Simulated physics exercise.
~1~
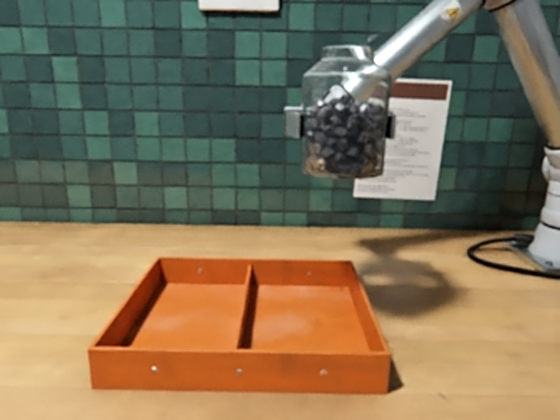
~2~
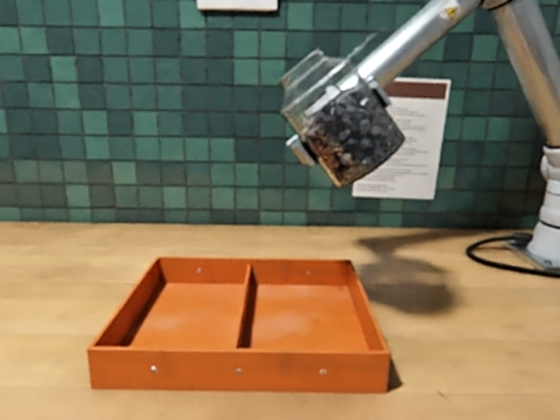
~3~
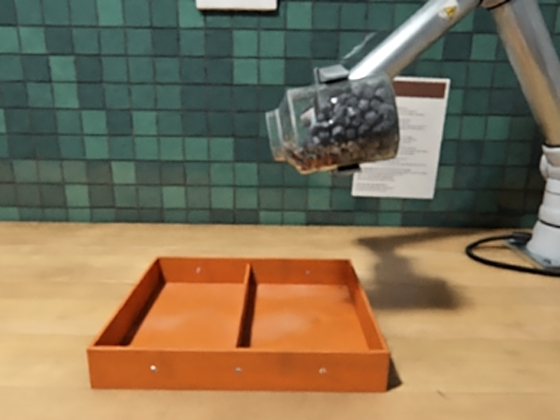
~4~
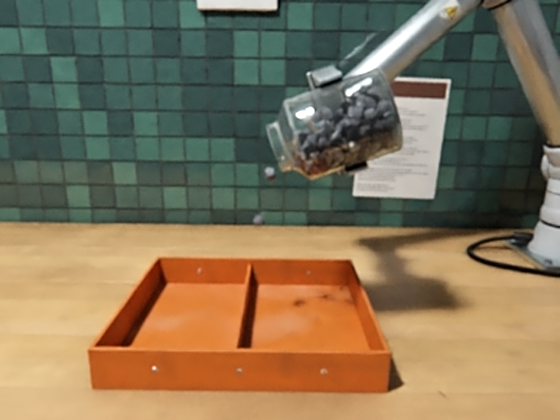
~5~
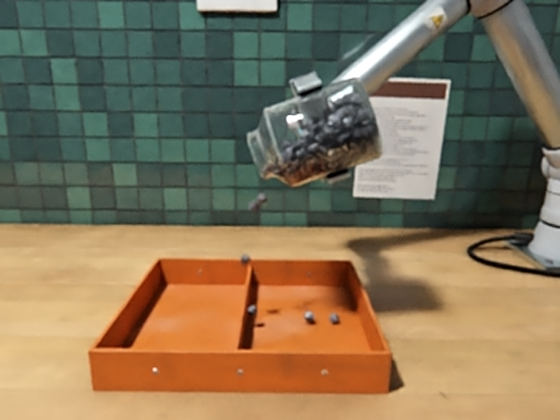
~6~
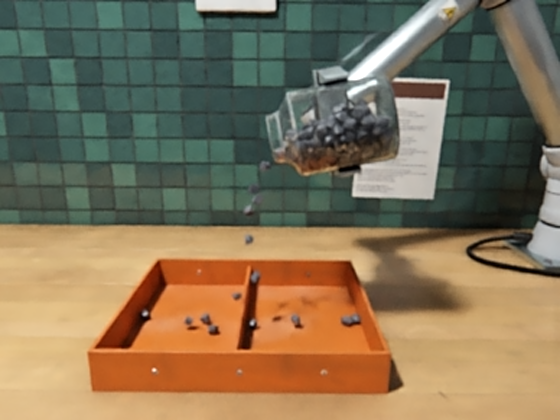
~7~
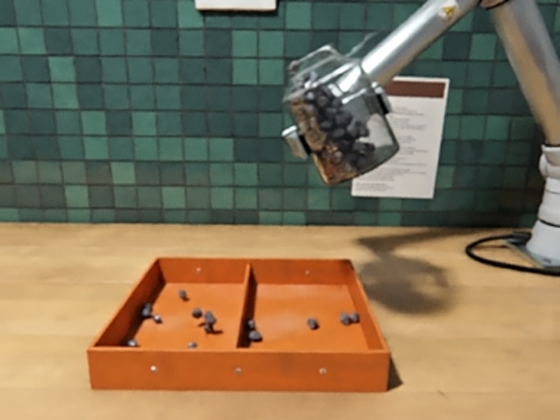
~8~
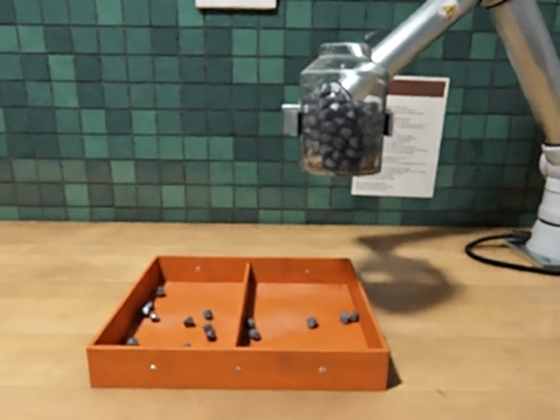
A clear jar full of small dark pebbles, held by a robot arm, tipped over to the left above a divided orange tray and dribbled a few into both sections, then swung back upright, still mostly full, with the fallen pebbles lying scattered below.
